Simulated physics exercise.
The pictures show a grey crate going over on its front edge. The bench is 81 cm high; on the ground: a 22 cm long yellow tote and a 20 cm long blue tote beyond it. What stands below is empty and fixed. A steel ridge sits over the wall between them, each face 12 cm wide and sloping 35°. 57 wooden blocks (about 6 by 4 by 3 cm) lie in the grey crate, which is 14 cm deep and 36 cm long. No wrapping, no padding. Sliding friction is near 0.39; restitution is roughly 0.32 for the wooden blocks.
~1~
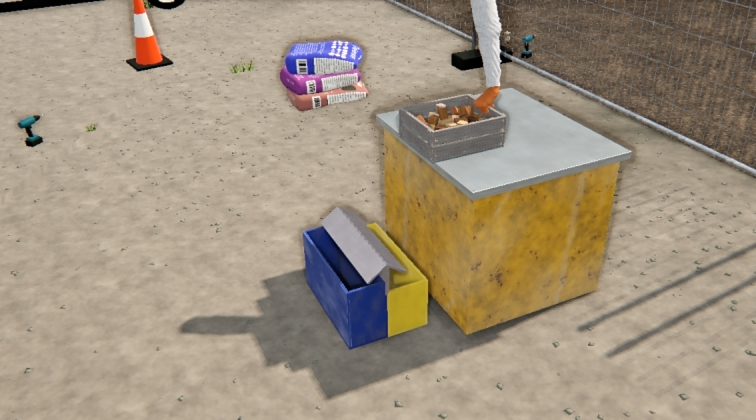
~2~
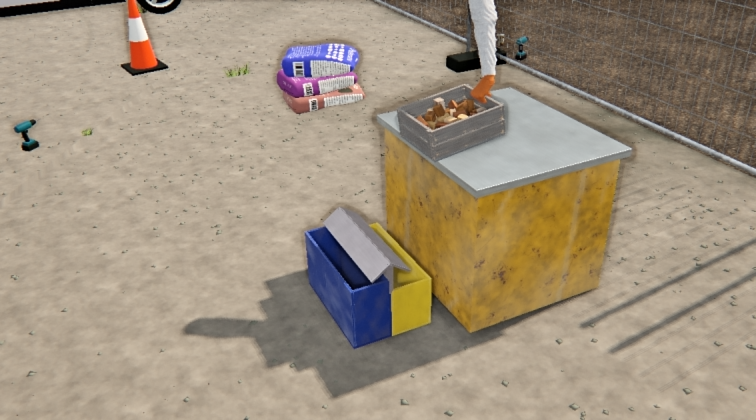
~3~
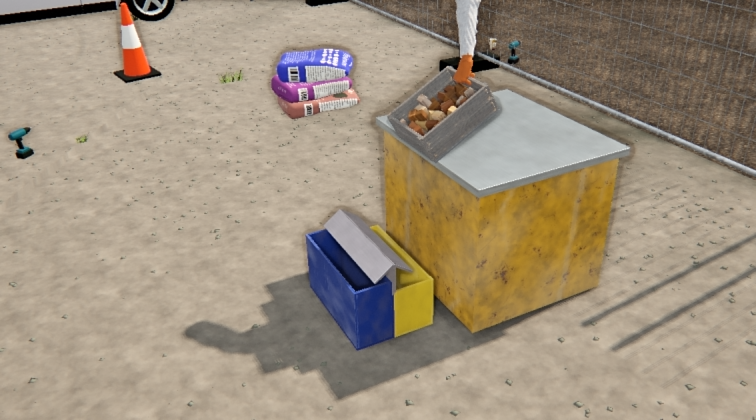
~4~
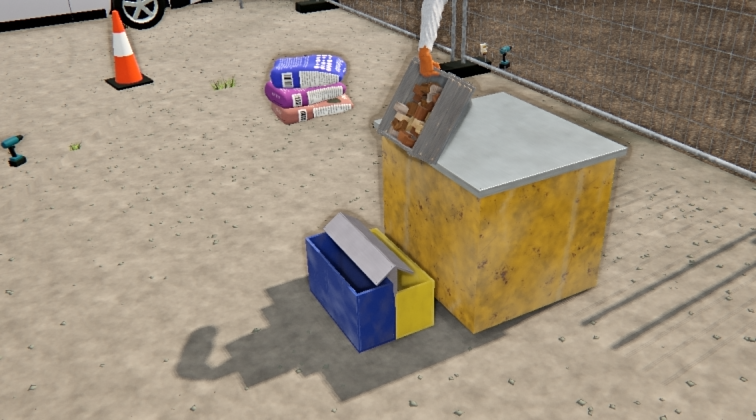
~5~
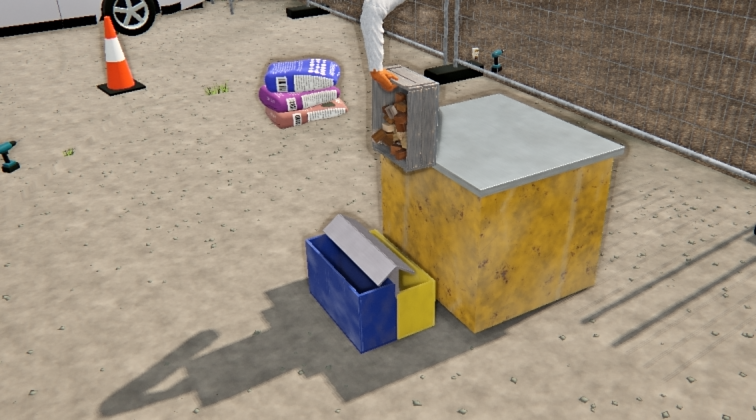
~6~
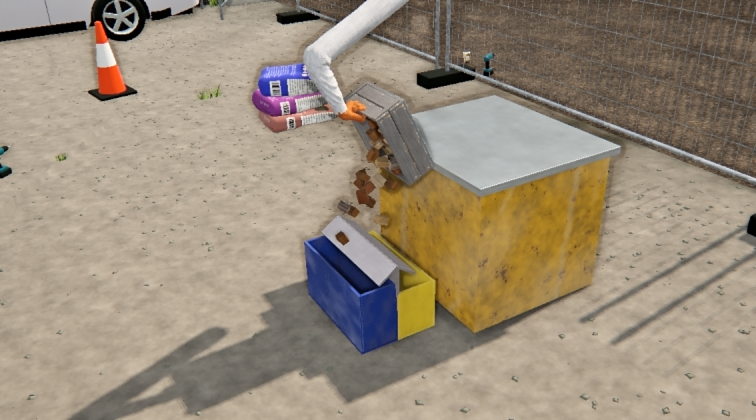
At the start, a grey crate of wooden blocks sits level on a yellow bench above a blue tote and a yellow tote topped by a ridge. A white-sleeved arm with an orange hand tips it forward over the bench's edge, past upright, and blocks tumble out towards the ridge.
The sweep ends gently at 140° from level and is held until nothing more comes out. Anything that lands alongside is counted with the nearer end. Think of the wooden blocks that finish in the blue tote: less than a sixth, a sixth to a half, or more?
Expect from a sixth to a half of the load in the blue tote.
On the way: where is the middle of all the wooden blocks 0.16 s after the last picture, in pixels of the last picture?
Near (374, 182).
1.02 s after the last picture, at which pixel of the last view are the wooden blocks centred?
Around (361, 308).
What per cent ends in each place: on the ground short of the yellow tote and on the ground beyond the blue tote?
Roughly 20 and 25 per cent.
Then, 0.16 s after the last picture, tilt 129°; 16 still in the grey crate, 2 in the blue tote and 39 in the air.
Then, 0.37 s after the last picture, tilt 139°; 11 in the blue tote, 5 on the ground beyond the blue tote and 41 in the air.
Then, 0.65 s after the last picture, tilt 140°; 6 in the yellow tote, 17 in the blue tote, 6 on the ground short of the yellow tote, 11 on the ground beyond the blue tote and 17 in the air.
Final count (1.02 s after the last picture), 12 in the yellow tote, 19 in the blue tote, 12 on the ground short of the yellow tote and 14 on the ground beyond the blue tote. Asked share, 19 of 57, 33 per cent.
